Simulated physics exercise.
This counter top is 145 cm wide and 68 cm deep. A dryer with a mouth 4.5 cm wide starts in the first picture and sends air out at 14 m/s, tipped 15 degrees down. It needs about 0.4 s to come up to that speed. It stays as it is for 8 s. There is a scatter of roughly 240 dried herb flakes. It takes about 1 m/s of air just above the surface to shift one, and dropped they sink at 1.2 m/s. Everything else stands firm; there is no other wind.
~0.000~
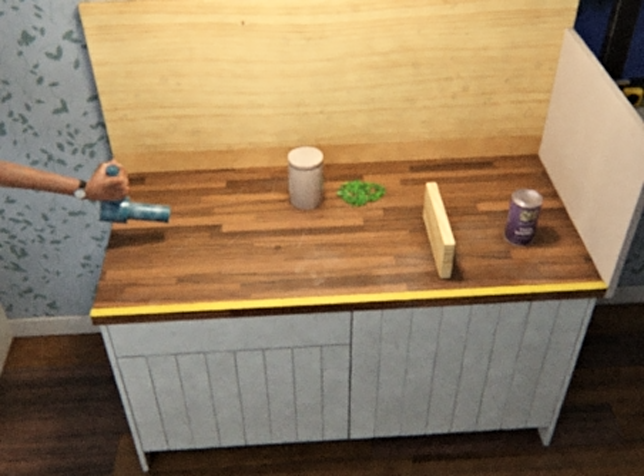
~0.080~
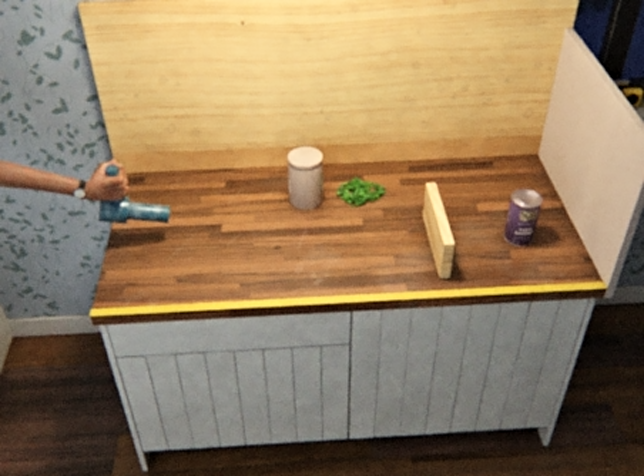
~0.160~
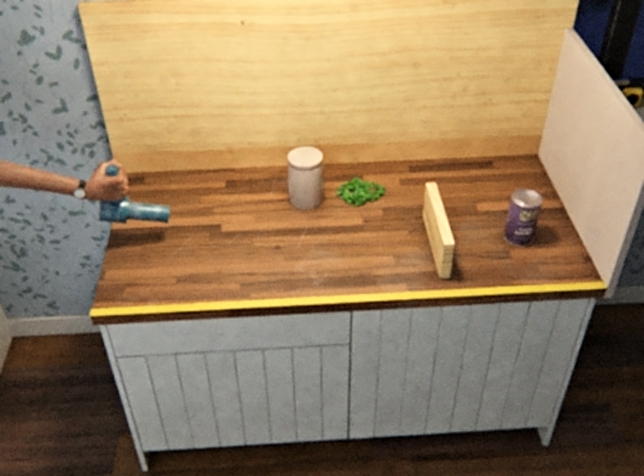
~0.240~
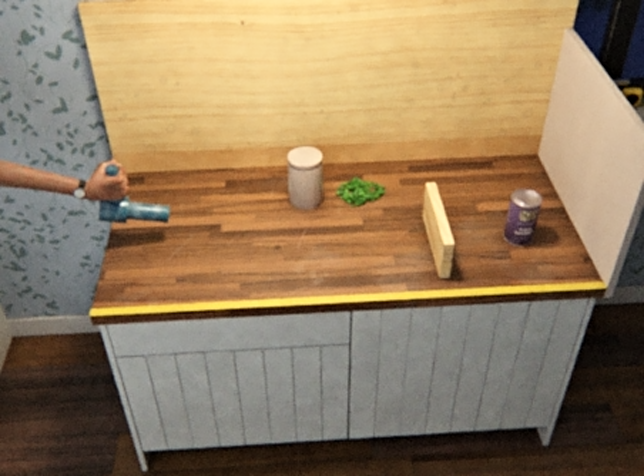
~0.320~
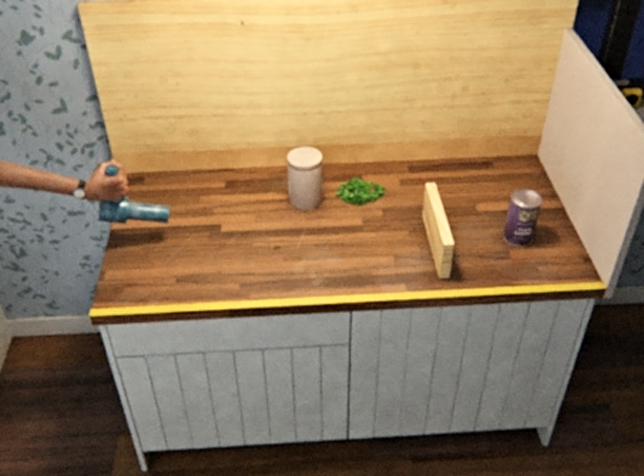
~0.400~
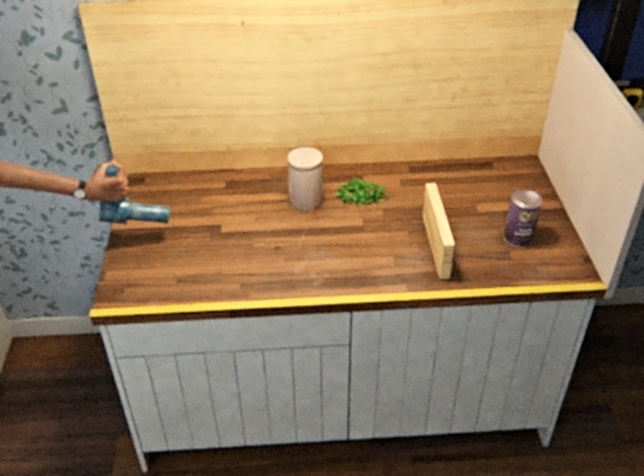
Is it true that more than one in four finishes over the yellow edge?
Answer: No.
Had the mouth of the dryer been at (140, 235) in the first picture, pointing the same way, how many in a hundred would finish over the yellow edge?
In that case some 0 per cent.
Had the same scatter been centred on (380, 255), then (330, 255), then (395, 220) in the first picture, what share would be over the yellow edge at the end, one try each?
In turn about 100 %, 100 %, 60 %.
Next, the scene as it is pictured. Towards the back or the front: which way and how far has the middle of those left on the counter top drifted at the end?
Towards the back, some 15 cm.
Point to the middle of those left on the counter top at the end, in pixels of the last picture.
At about (469, 158).
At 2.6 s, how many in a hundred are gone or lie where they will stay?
Some 30 per cent.
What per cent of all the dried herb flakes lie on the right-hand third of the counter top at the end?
Near 80 %.
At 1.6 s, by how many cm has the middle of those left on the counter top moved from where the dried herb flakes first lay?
About 25 cm.
After 1.6 s the count stands so, 4 % are over the yellow edge; the middle of those still in play is near (422, 179).
After 2.6 s the count stands so, 5 % are over the yellow edge; the middle of those still in play is near (473, 157).
After 4.4 s the count stands so, 6 % are over the yellow edge; the middle of those still in play is near (472, 158).
After 8.0 s, at the end, 6 % are over the yellow edge; the middle of those still in play is near (469, 158).
